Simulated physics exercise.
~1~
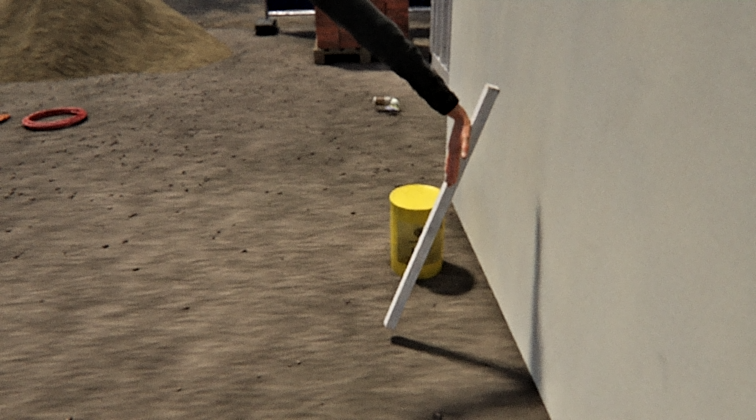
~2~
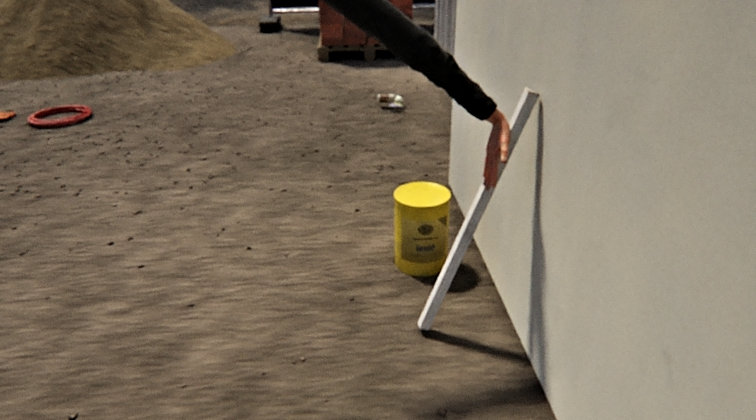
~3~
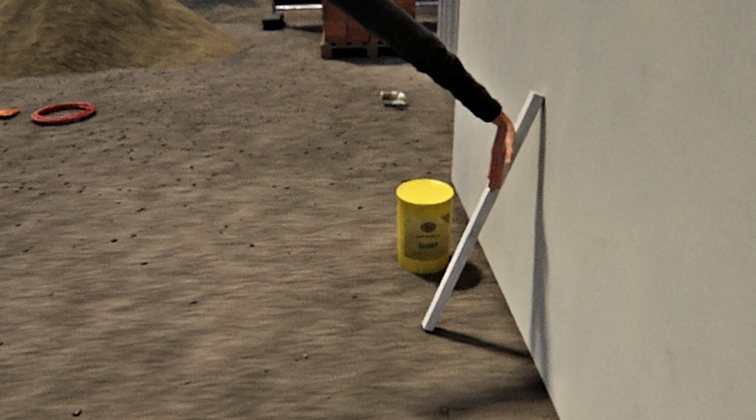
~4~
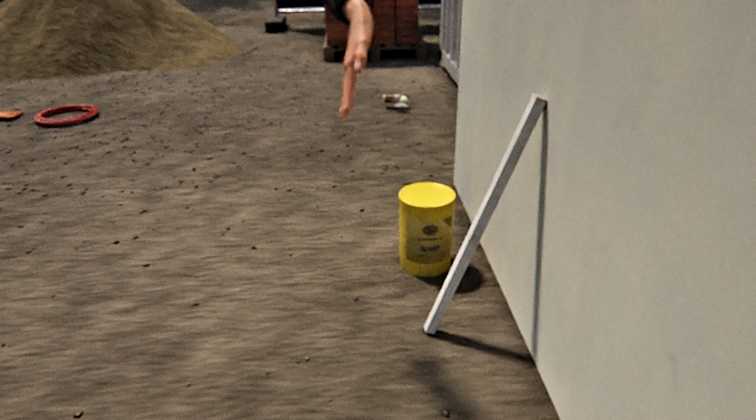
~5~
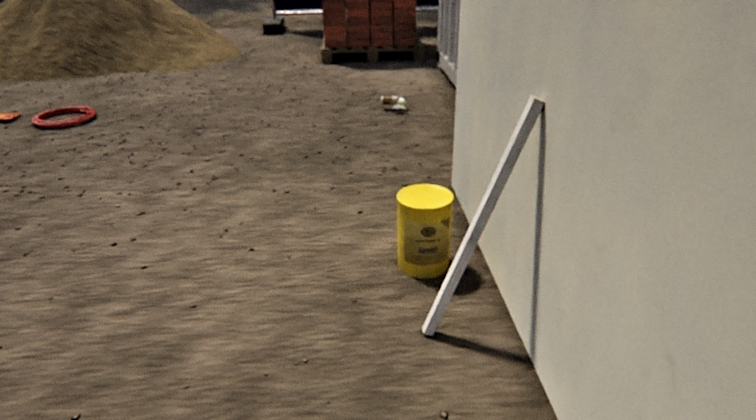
A hand leans a white pole against the wall and lets go, and it stays up.
